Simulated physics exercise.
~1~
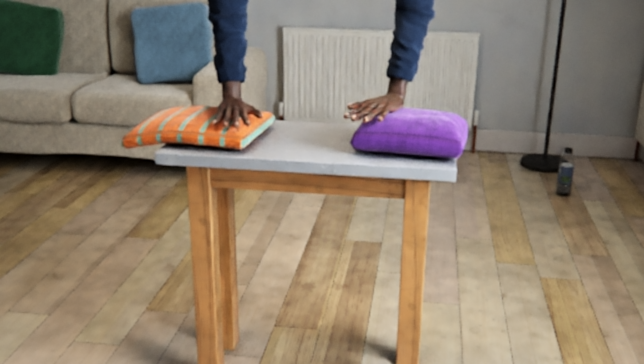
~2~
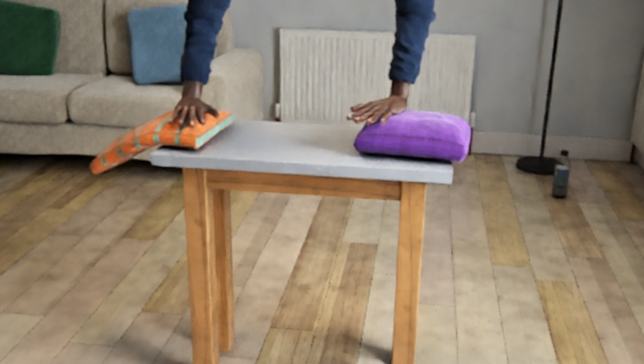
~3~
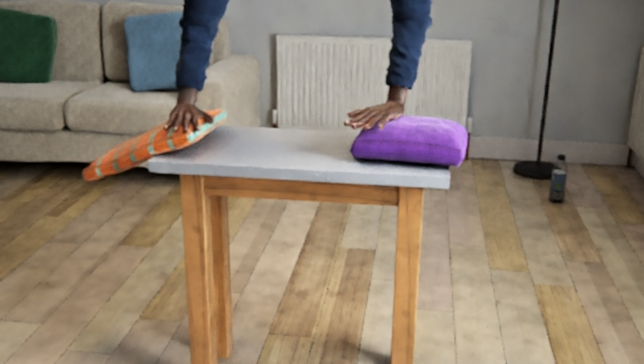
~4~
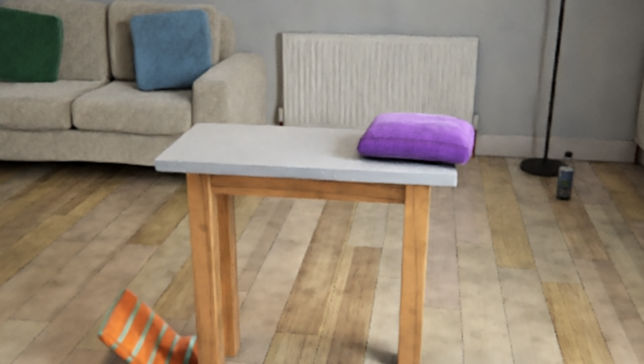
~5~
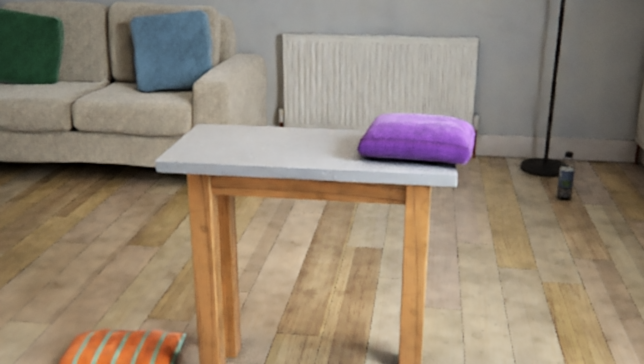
In a living room with a sofa and radiator, two hands slide an orange striped folded blanket left and press on a purple soft bag at the right of a side table. The hands withdraw, and the blanket drops to the floor while the bag stays on top.
